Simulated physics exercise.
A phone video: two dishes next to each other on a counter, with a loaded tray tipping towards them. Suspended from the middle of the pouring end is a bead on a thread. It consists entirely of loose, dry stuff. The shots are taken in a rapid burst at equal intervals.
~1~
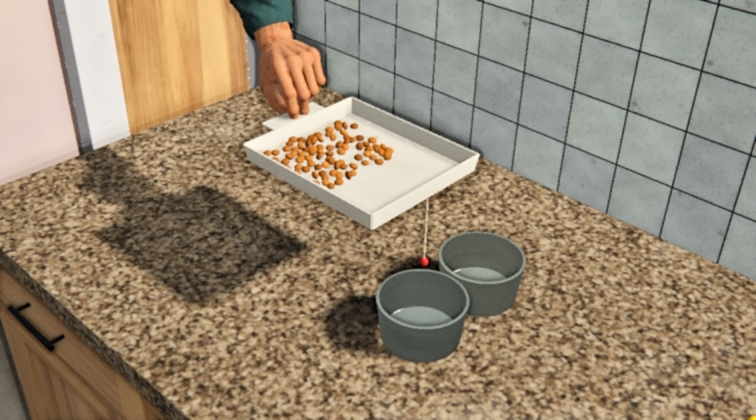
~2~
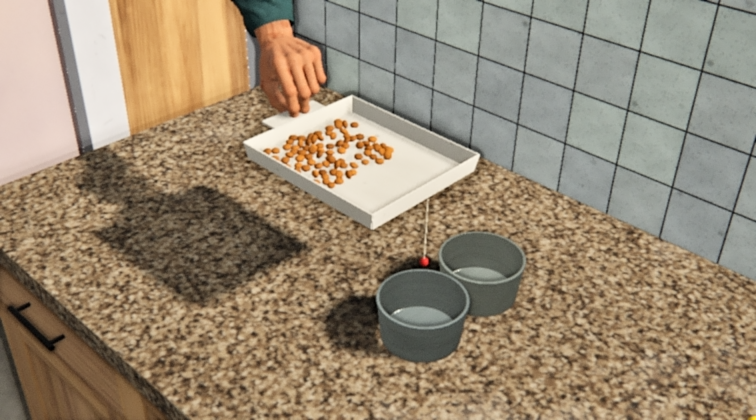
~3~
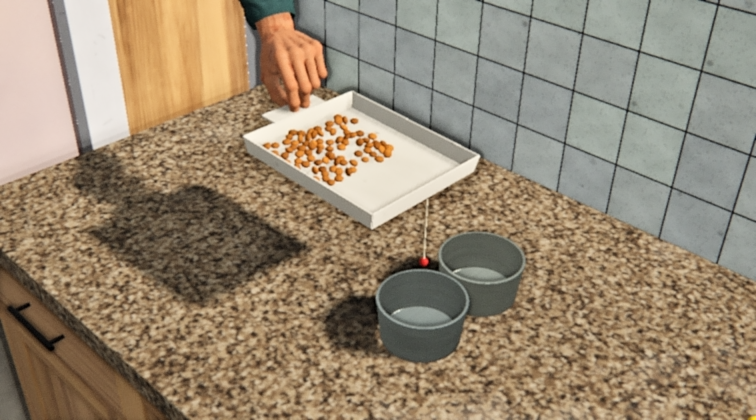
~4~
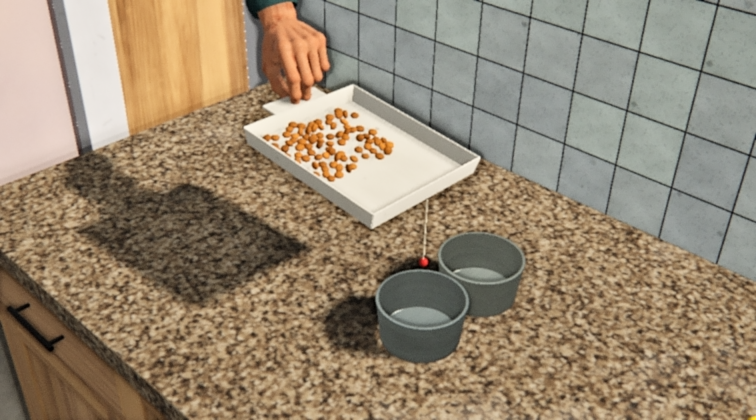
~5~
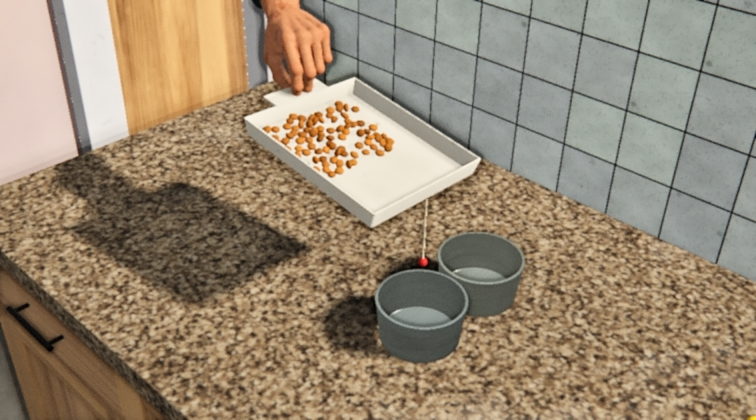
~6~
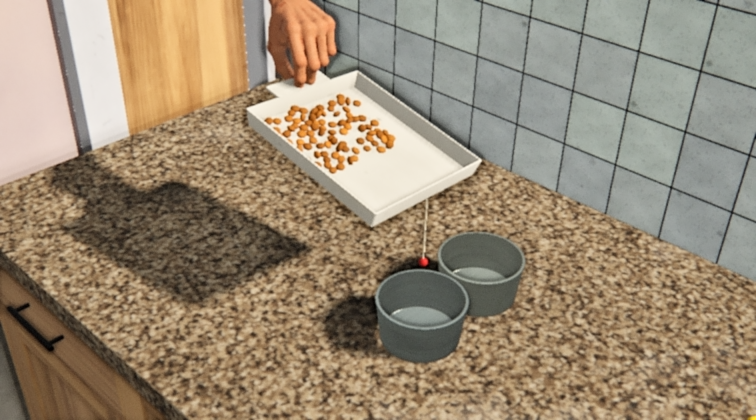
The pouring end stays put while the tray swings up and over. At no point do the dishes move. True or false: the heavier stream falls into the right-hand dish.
True.
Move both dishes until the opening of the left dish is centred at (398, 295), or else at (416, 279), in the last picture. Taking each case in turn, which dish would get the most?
First place: The rightmost dish. Second place: The rightmost dish.
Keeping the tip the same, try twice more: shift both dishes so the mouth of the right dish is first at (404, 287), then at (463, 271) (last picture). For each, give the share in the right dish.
Around 10 and then 70 per cent.
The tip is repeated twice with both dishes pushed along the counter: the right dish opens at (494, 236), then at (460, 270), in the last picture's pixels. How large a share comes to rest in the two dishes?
Result, in turn: 80 %, 70 %.
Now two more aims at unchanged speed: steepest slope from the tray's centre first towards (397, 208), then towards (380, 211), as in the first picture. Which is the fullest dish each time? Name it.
Case one: The dish at left. Case two: The dish at left.
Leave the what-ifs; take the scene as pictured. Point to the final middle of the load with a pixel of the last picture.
About (480, 294).
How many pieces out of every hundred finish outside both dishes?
That works out to something like 0 per cent.
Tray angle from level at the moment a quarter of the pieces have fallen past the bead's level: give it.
Roughly 105 degrees of turn.
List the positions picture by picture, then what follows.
Corners of the pouring end at (372, 212) and (475, 154), level; middle of the load at (329, 154), bits of cat kibble; left dish at (456, 334); right dish at (514, 290); bead on its thread at (424, 262), in the first picture.
Corners of the pouring end at (372, 212) and (475, 155), level; middle of the load at (330, 153), in the second picture.
Corners of the pouring end at (373, 212) and (475, 155), tipped barely, lowest at the right corner; middle of the load at (329, 149), in the third picture.
Corners of the pouring end at (374, 212) and (476, 157), tipped a little, lowest at the right corner; middle of the load at (330, 144), in the fourth picture.
Corners of the pouring end at (375, 211) and (476, 158), tipped a little, lowest at the right corner; middle of the load at (330, 138), in the fifth picture.
Corners of the pouring end at (376, 211) and (477, 159), tipped a little, lowest at the right corner; middle of the load at (332, 132); left dish at (455, 334); right dish at (514, 290), in the sixth picture.
Soon, tray tipped steeply; all on the tray.
A while on, tray tipped right over; nearly all on the tray; a stray few in the right dish; a stray few in the air.
Towards the end, tray tipped past a quarter turn; about a quarter in the left dish; about two thirds in the right dish; a small part outside both.
Finally, tray tipped past a quarter turn; about a quarter in the left dish; about two thirds in the right dish; a small part outside both.
